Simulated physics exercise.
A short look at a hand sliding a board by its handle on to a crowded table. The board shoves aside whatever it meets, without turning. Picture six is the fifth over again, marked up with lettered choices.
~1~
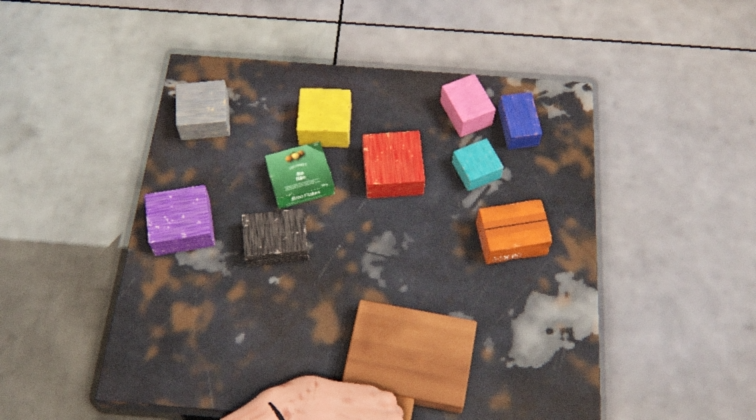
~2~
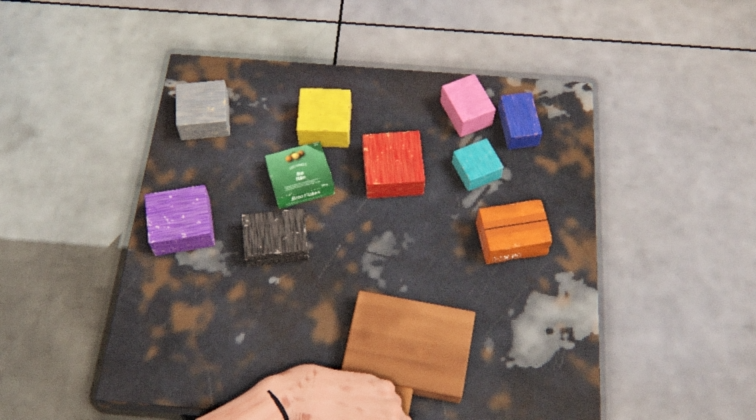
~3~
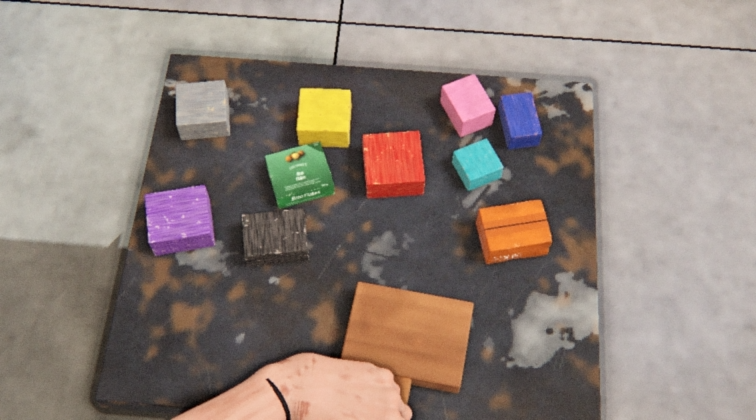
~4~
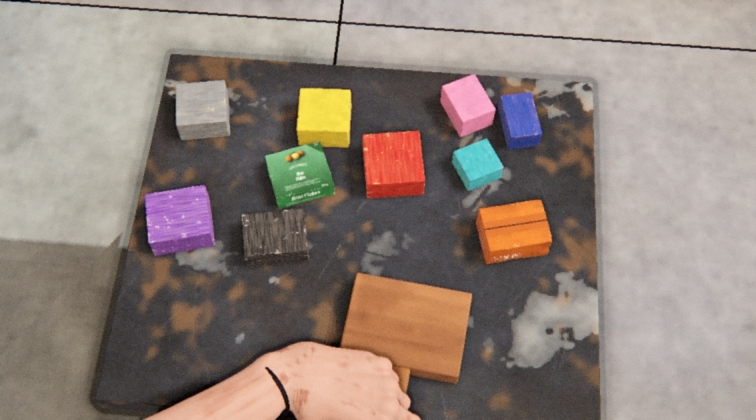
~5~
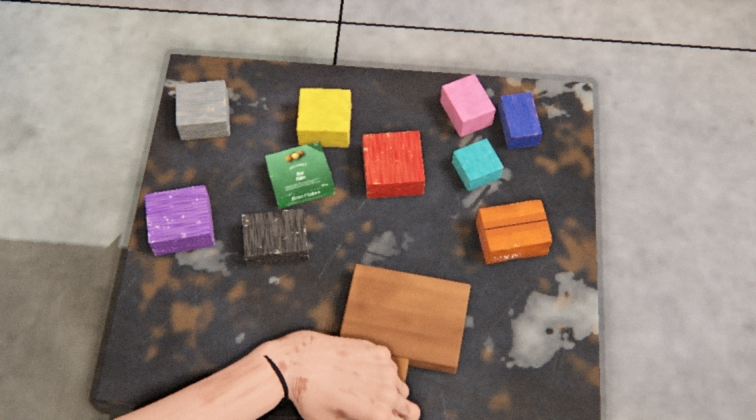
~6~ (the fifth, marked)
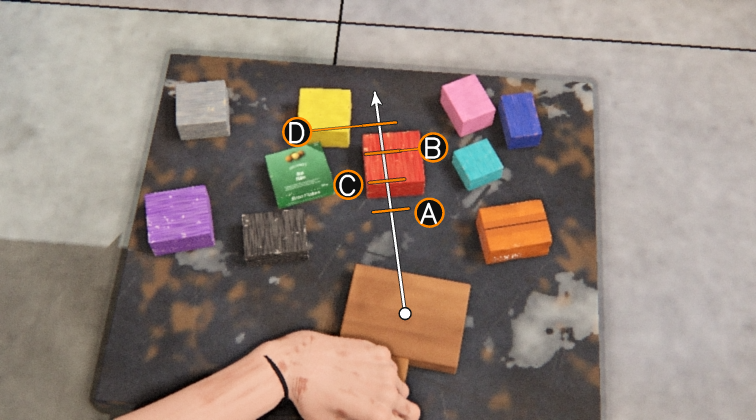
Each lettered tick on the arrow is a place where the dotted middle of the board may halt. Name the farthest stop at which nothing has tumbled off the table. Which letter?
It should halt at D.
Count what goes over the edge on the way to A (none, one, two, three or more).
By then, none.
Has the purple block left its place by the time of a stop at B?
By then, no.
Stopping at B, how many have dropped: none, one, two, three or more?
The count is none.
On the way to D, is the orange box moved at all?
No.
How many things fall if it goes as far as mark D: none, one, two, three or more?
By then, none.
On the marked copy, A at (391, 211); B at (383, 152); C at (387, 181); D at (379, 124); the arrow from (405, 314) to (375, 93); the white dot at (405, 314).
With D. Early on, board (394, 245); purple block (180, 220); pink block (467, 106).
Further on, board (385, 178); red block (393, 117); yellow block (322, 112).
At the end, board (379, 130); red block (386, 72); yellow block (306, 84); nothing has fallen.
As for the rest, A is safe but short; B is safe but short; C is safe but short.
